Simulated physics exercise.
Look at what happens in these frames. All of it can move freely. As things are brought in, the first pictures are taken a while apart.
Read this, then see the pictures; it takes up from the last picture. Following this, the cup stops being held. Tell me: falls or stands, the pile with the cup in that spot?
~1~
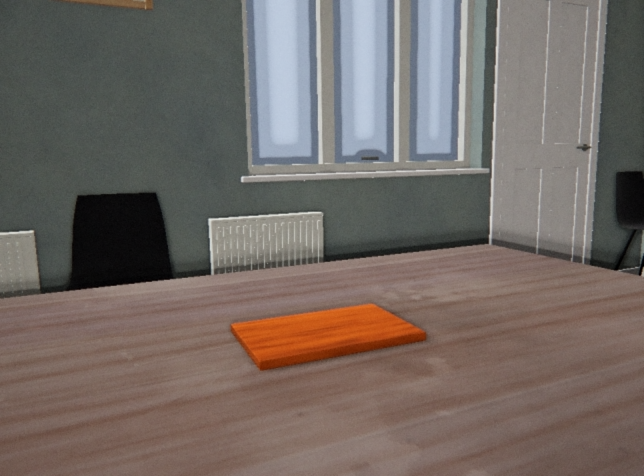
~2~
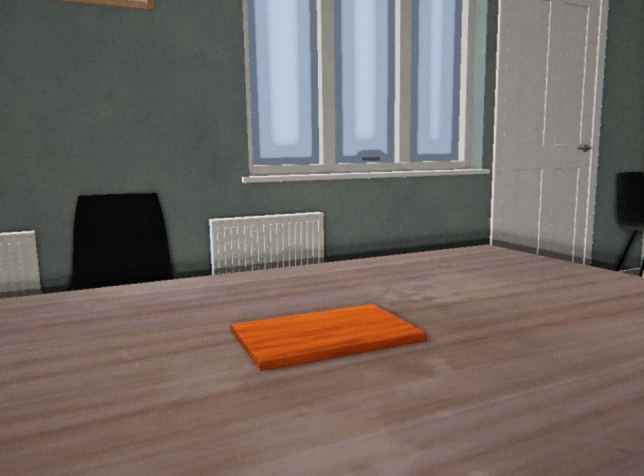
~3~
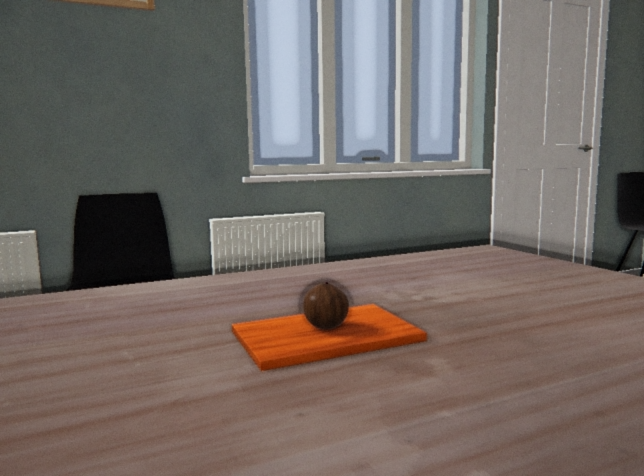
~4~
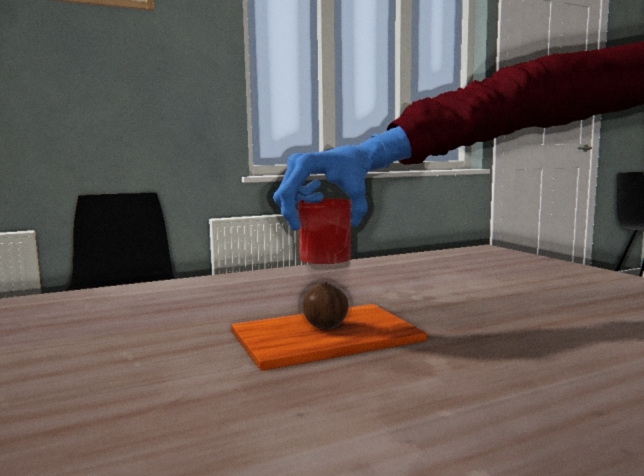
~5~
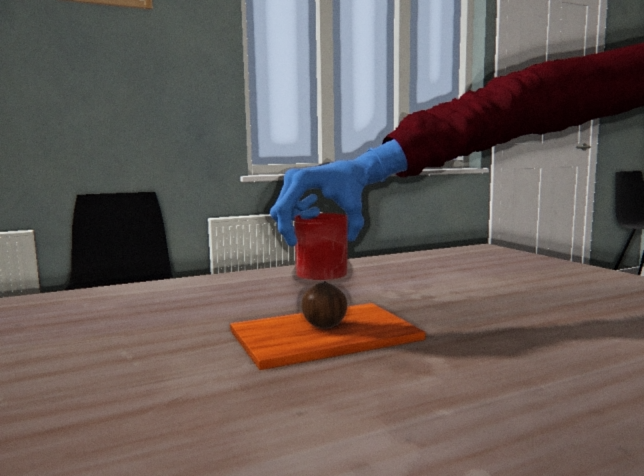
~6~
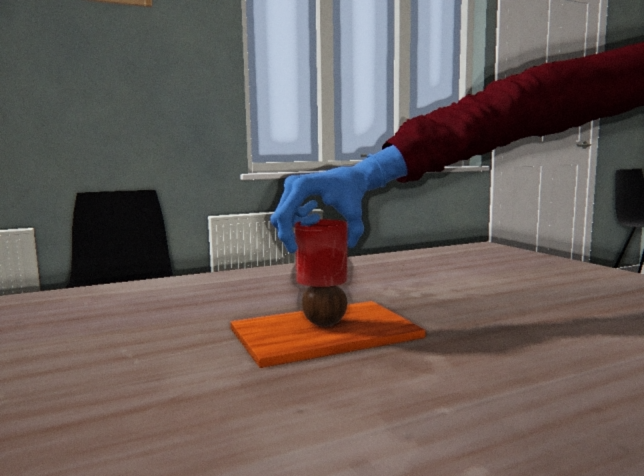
Falls.
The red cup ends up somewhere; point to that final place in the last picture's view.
I'd say around (173, 330) in the last view.
Then, 0.50 s after the last picture, red cup tipped 49° from how it was near (283, 279).
Then, 0.60 s after the last picture, red cup now fallen.
Then, 0.70 s after the last picture, things are still on the move.
Then, 0.90 s after the last picture, as before.
At rest, fallen, red cup; the other 2 in place. Seen from the same camera at the end, red cup near (173, 330). The pile loses its balance.
